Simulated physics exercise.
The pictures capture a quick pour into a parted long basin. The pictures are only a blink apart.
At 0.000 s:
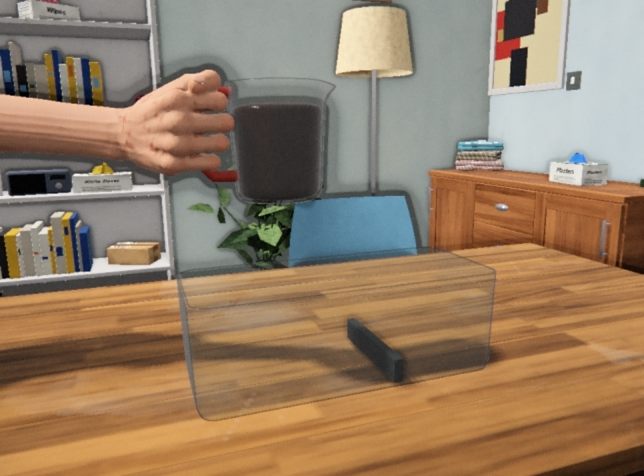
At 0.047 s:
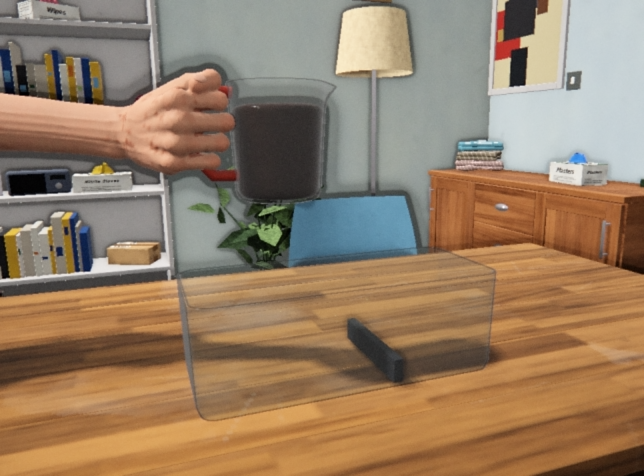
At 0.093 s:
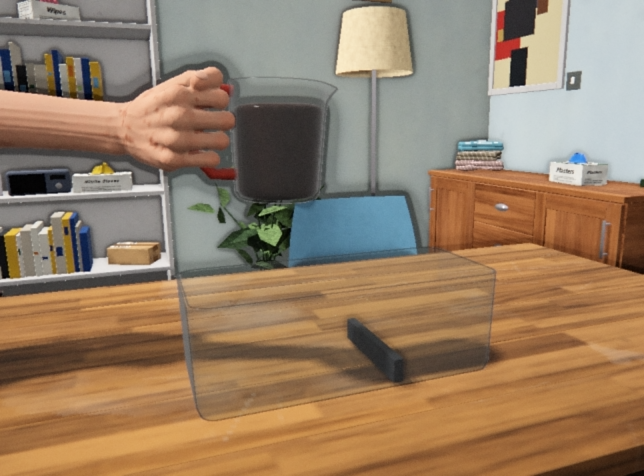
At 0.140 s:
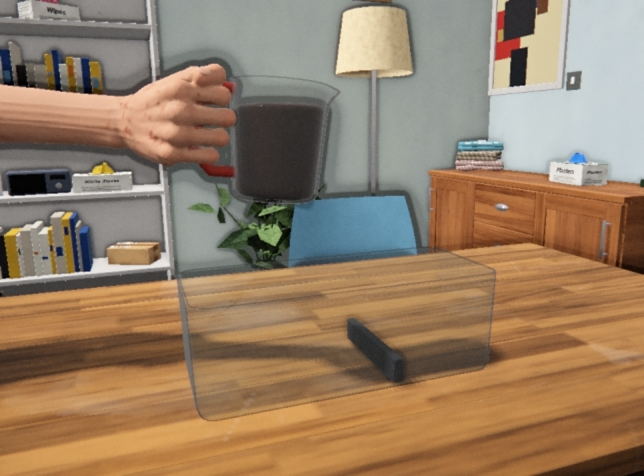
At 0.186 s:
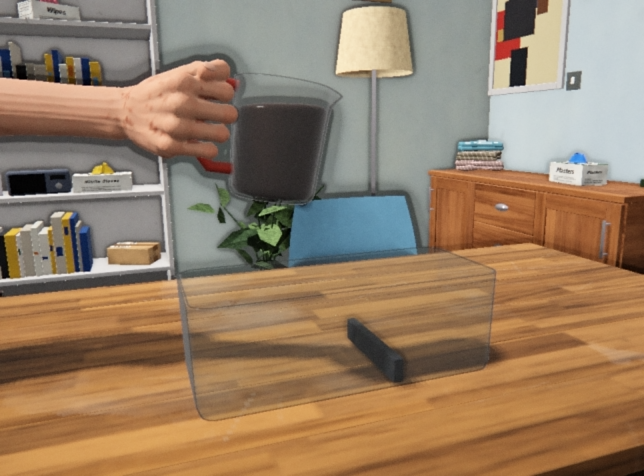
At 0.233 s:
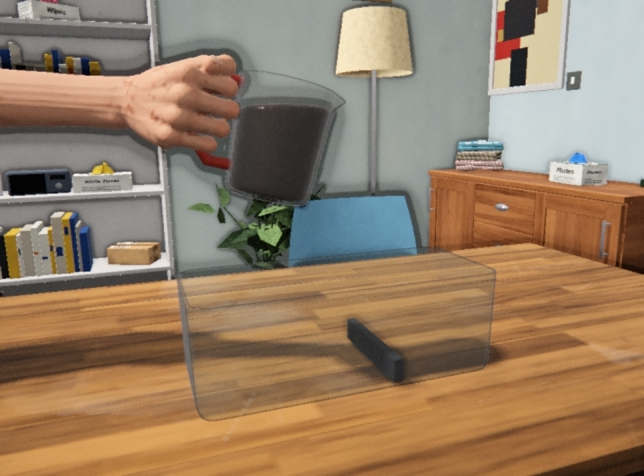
A hand slowly tilts a jug of dark liquid rightward above a clear basin.
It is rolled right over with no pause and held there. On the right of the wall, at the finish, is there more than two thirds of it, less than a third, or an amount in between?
There is more than two thirds of it there.
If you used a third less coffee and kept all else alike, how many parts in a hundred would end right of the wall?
The share comes to roughly 90 per cent.
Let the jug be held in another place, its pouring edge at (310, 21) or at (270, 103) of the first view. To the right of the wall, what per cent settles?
Near 70 per cent for the first start, near 10 per cent for the second.
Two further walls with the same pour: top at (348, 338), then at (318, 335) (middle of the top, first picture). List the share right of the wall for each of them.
Roughly 90 per cent, and 90 per cent.
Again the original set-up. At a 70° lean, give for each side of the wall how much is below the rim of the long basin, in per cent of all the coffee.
Left 0 %, right 0 %.
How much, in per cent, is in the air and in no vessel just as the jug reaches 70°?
15 %.
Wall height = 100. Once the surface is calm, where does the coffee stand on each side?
I'd put the left at about 10 and the right at about 100.
A moment on, the jug is tipped part way and 81 per cent is still to pour, 0 is left of the wall and 2 right of it.
Next, the jug is tipped right over and 27 per cent is still to pour, 2 is left of the wall and 47 right of it.
Then the jug is tipped right over and 3 per cent is still to pour, 9 is left of the wall and 83 right of it.
Later the jug is tipped right over and 0 per cent is still to pour, 14 is left of the wall and 84 right of it.
Finally, 18 per cent lies left of the wall, 81 right of it and 1 outside.
